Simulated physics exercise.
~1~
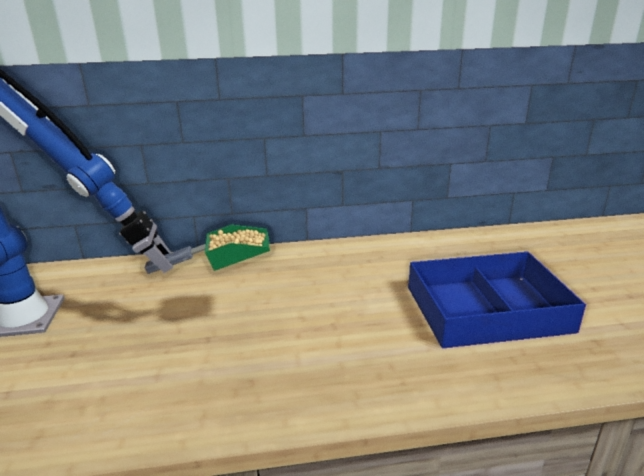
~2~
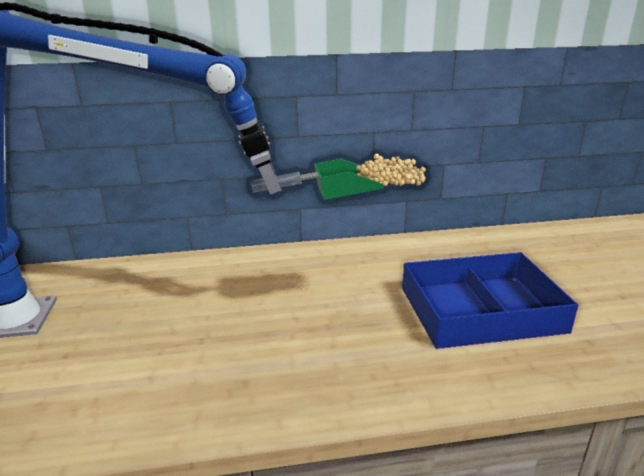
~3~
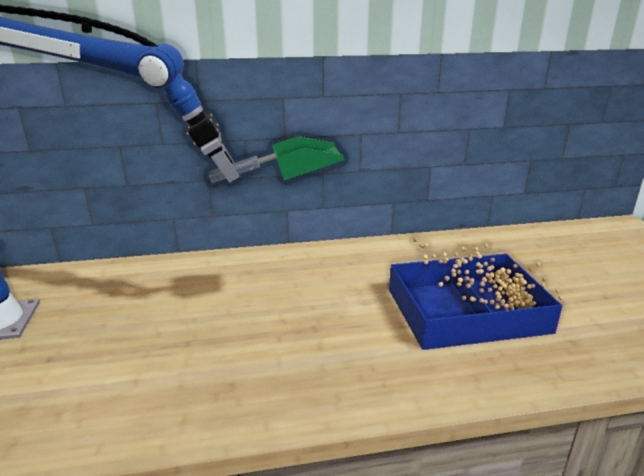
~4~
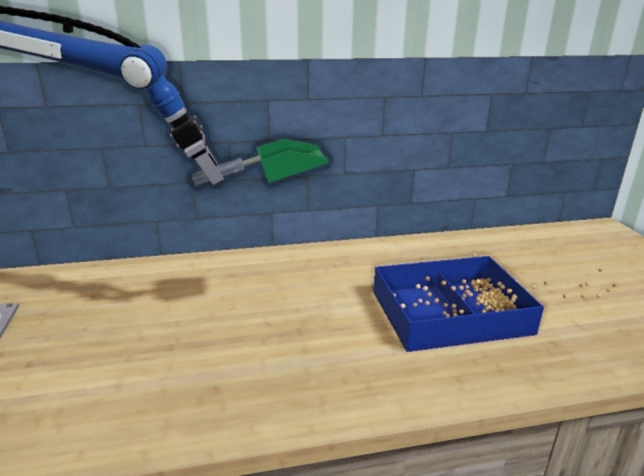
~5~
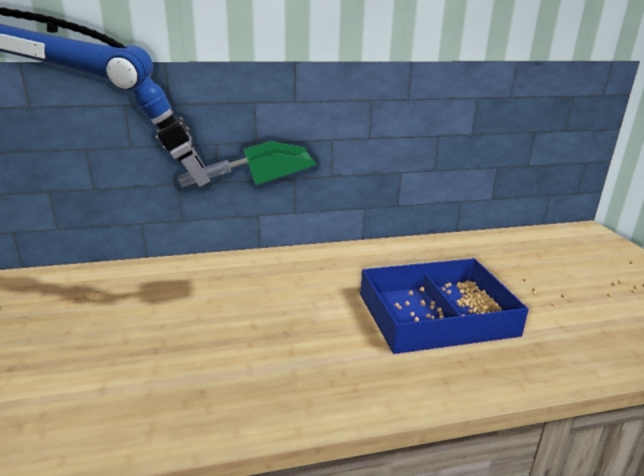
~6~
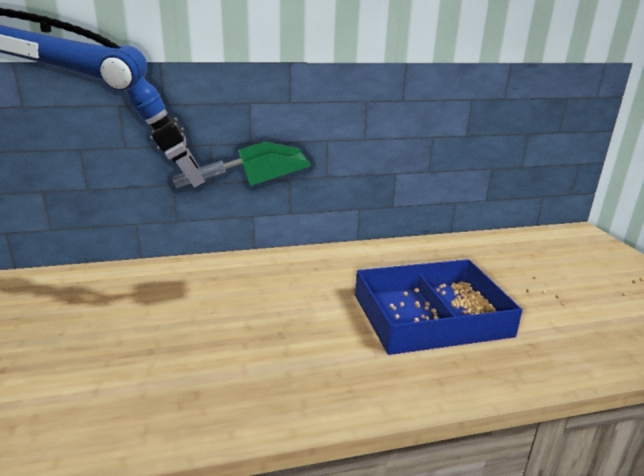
At the start, a blue robot arm holds a green scoop filled with small, pale, round pieces above a wooden counter, to the left of a blue bin split into two parts. The arm swings the scoop right and upward, and the heap slides forward over its open front. The scoop then draws back to the left, empty, while the pieces fly on and shower into the bin. Some scatter onto the counter beyond it. The arm holds still as most pieces settle in the right part, with fewer in the left and a few strewn on the counter.
